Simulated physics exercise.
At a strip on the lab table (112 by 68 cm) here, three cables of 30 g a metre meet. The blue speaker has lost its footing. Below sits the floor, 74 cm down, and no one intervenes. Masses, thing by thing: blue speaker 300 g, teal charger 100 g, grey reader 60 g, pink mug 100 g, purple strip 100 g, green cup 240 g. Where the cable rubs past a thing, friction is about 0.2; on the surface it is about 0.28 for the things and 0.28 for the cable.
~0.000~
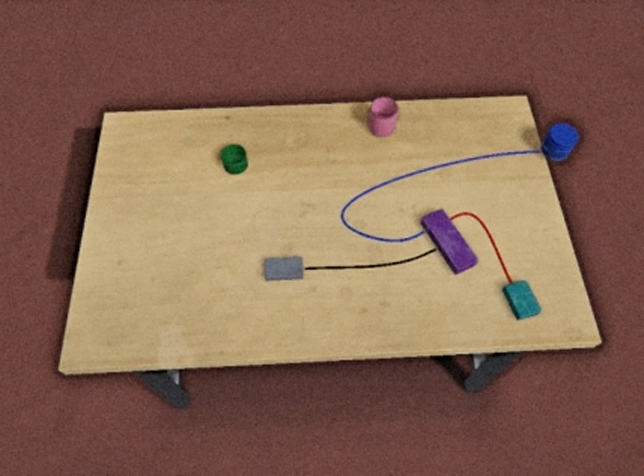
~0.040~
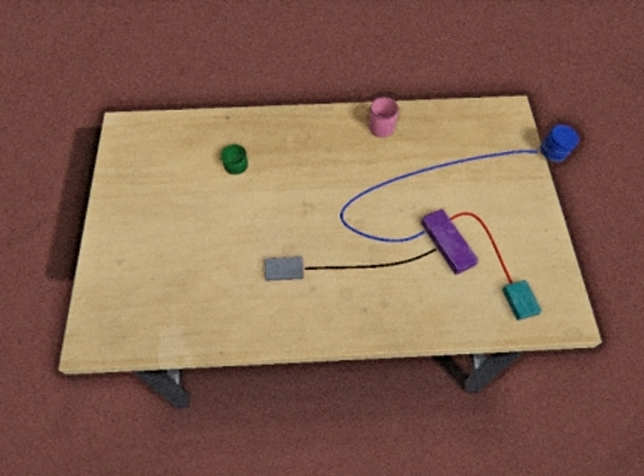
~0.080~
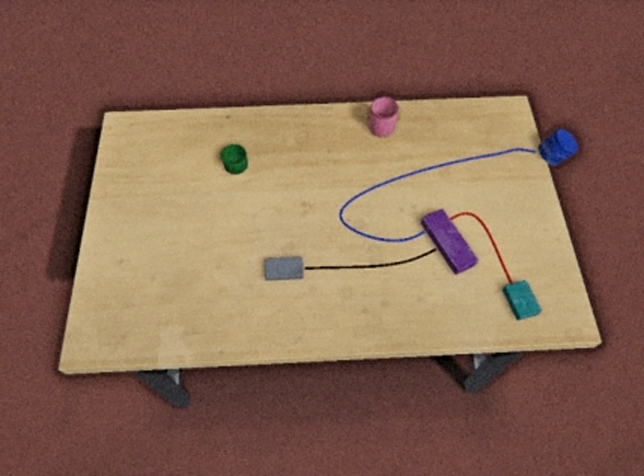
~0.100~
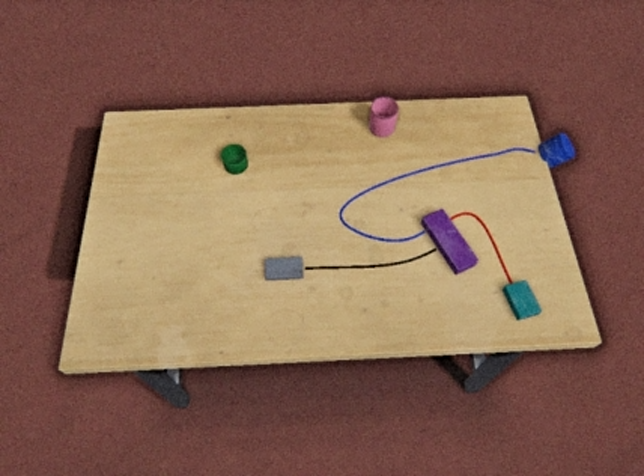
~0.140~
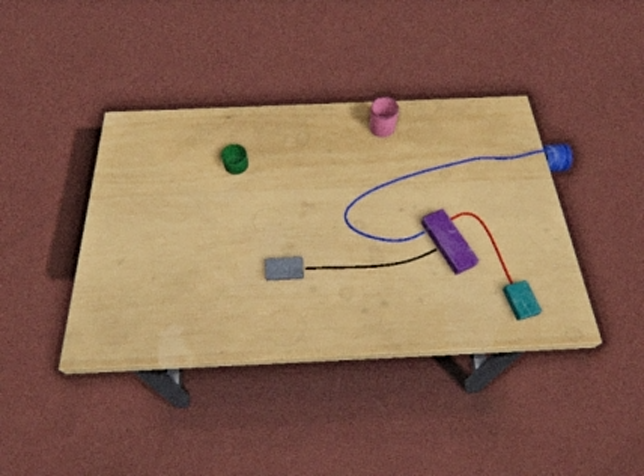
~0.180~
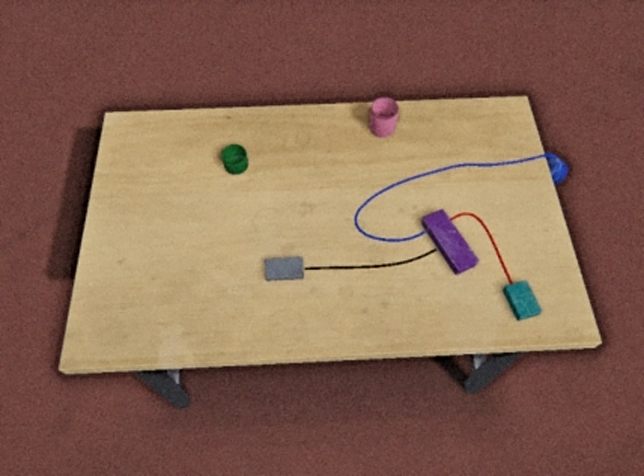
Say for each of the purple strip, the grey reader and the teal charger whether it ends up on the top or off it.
Purple strip: Off, grey reader: Off, teal charger: Off.
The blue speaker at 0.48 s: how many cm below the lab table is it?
Roughly 65 centimetres.
By 0.5 s, the strip's end of the blue cable at (517, 210); grey reader 20 cm off its start, purple strip 13 cm off its start, blue speaker over the edge.
By 0.8 s, the strip has left the top; grey reader over the edge, purple strip over the edge, teal charger 29 cm off its start.
By 1.1 s, the strip has left the top; grey reader over the edge, teal charger over the edge, purple strip over the edge.
By 1.4 s, the strip has left the top; grey reader over the edge, teal charger over the edge, purple strip over the edge.
By 2.6 s, the strip has left the top; grey reader over the edge, teal charger over the edge, purple strip over the edge, blue speaker over the edge.
